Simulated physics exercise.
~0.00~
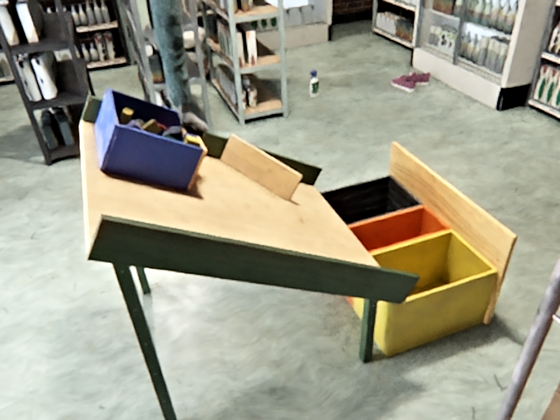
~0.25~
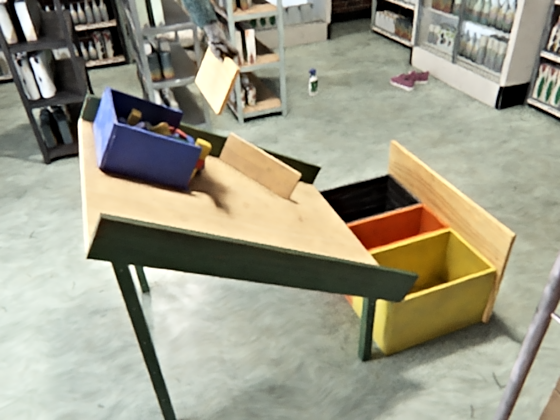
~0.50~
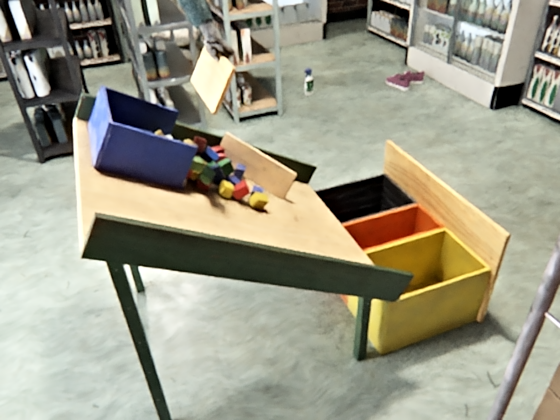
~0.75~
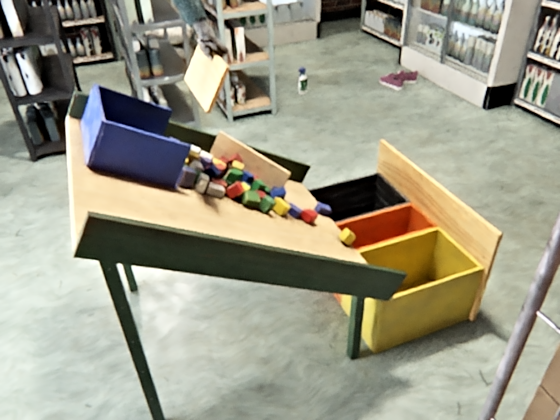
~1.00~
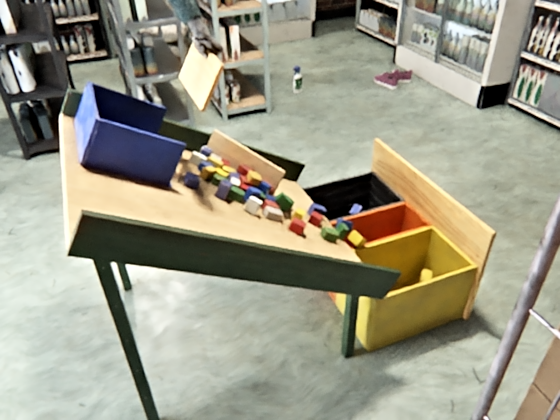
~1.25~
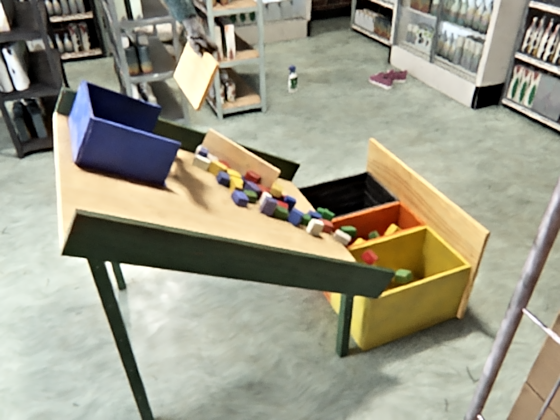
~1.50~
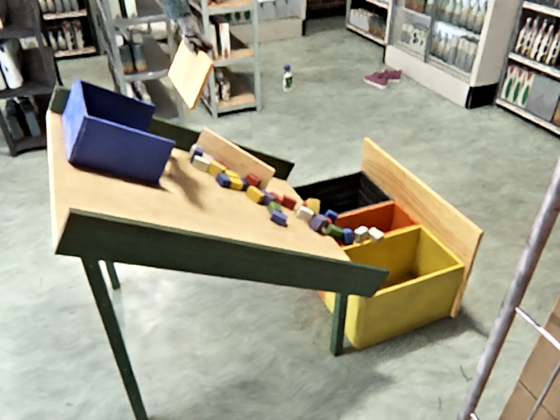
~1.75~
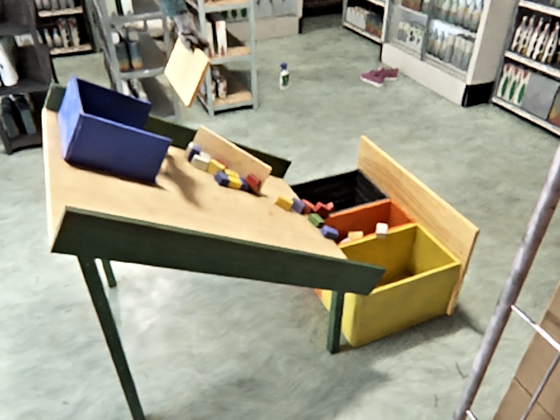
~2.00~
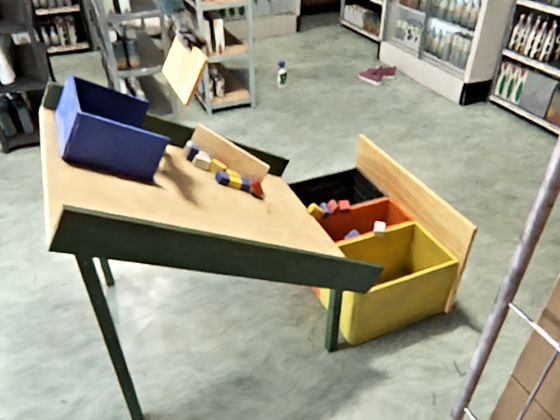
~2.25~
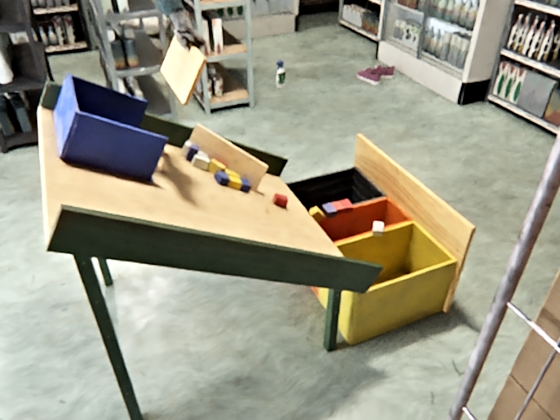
We see a gate lift from a blue pen on a sloping table, and colourful toy bricks tumble down to the right past an angled board, many dropping into the middle orange bin and fewer into the black and yellow totes, while several stay on the slope.
